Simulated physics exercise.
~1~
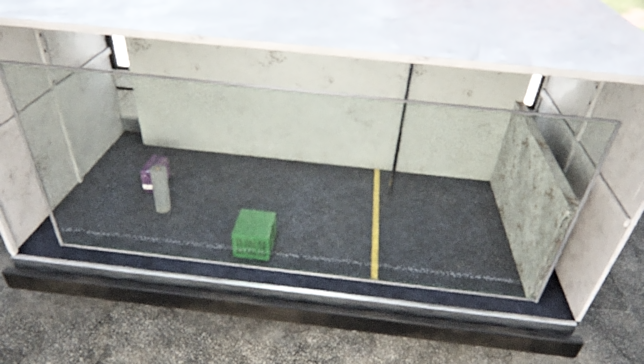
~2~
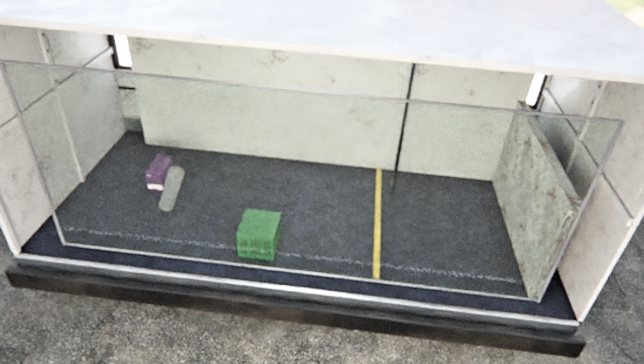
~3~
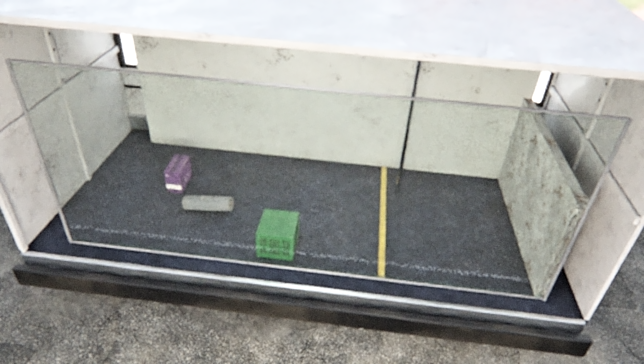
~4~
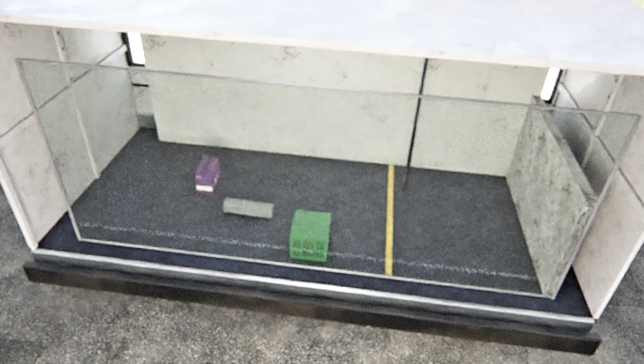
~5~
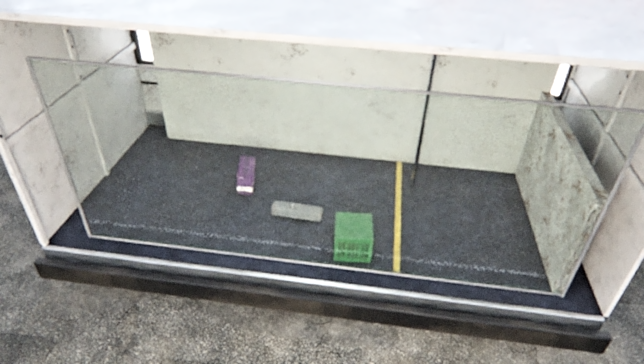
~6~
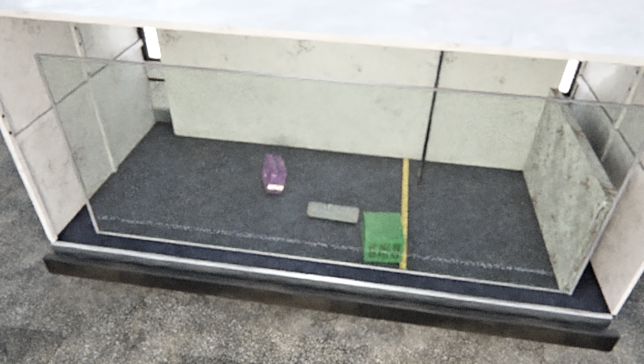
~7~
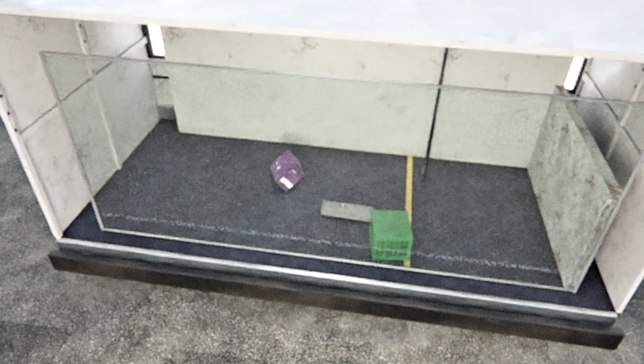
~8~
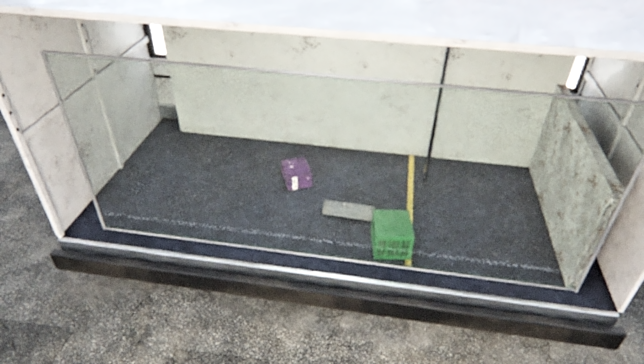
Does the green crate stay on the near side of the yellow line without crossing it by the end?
Yes, the green crate slides close to the yellow line but does not cross it. It stops with its middle still just short of the line.
The clip opens on a glass-fronted bay with a dark floor, where a grey roll and a purple carton stand at the left, a green crate sits nearer the front, and a yellow line crosses the floor. The roll leans and topples onto its side. All three objects then slide right toward the line as the view pans slightly left. Late in the slide, the purple carton tips and ends up on its side. The roll comes to rest short of the line, while the crate stops right by it, its middle still on the left side.
